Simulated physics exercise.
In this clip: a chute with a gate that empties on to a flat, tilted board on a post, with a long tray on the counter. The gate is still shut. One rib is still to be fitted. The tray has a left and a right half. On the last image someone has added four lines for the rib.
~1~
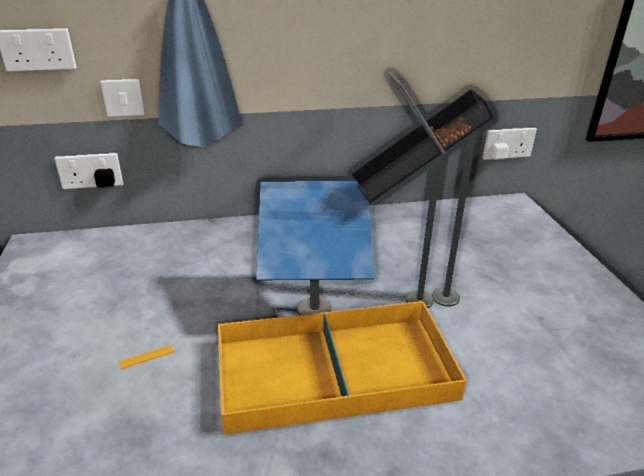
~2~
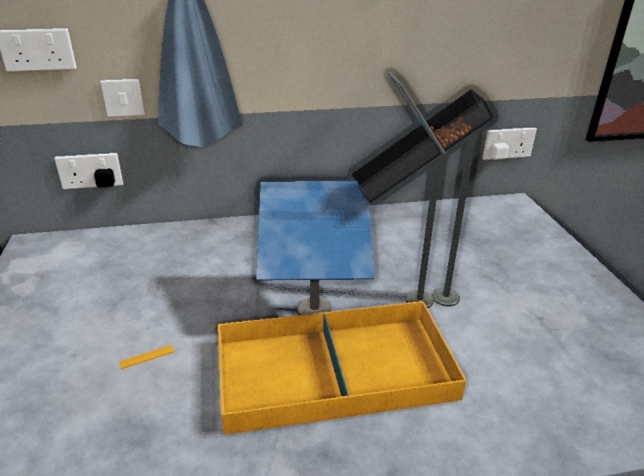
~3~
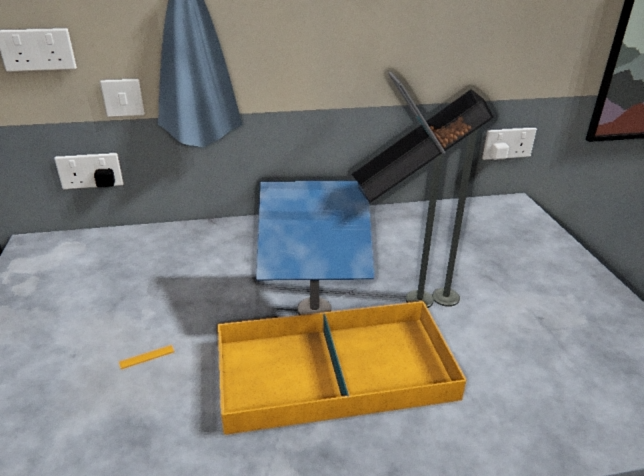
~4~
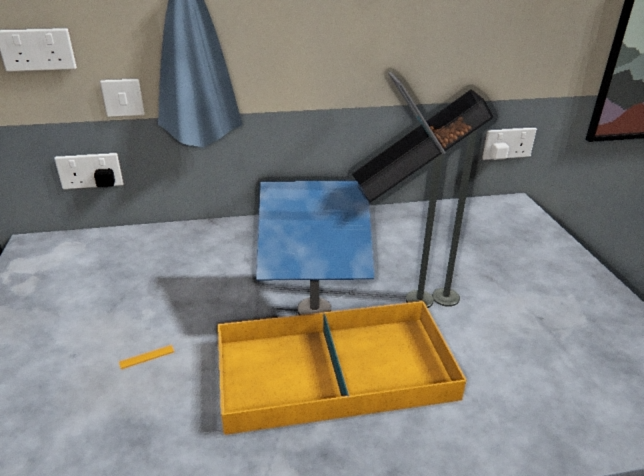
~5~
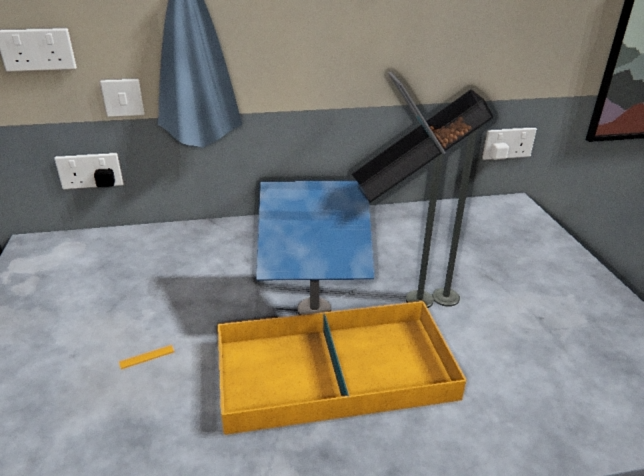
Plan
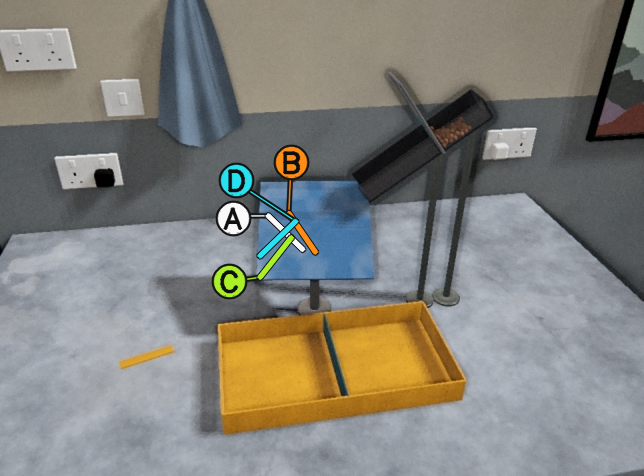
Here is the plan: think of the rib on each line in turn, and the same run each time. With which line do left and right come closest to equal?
Use line B.
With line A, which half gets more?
Left.
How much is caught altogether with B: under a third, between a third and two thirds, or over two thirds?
Line B gives over two thirds.
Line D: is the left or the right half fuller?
More lands on the left.
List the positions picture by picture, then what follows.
In the first picture, load behind the gate near (448, 131), cereal balls; lip of the chute near (366, 196), sloping fairly steeply.
In the second picture, middle of the board near (315, 228), tilted fairly steeply; middle of its low edge near (316, 279); of its high edge near (314, 181).
In the third picture, front corners of the tray near (222, 414) and (466, 380); front end of its middle wall near (348, 397); gate still shut near (424, 124).
In the fourth picture, middle of the load near (448, 131); lip near (366, 196).
In the fifth picture, middle of the load near (448, 131); lip near (366, 196).
On the marked copy, line A from (268, 215) to (302, 249); line B from (288, 213) to (315, 252); line C from (291, 237) to (260, 277); line D from (295, 221) to (259, 255).
For line A, of what is caught, the bulk in the left half, a small share in the right.
For line B, of what is caught, close to a third in the left half, close to two thirds in the right.
For line C, of what is caught, all but a few in the left half, only a few in the right.
For line D, of what is caught, all but a few in the left half, only a few in the right.
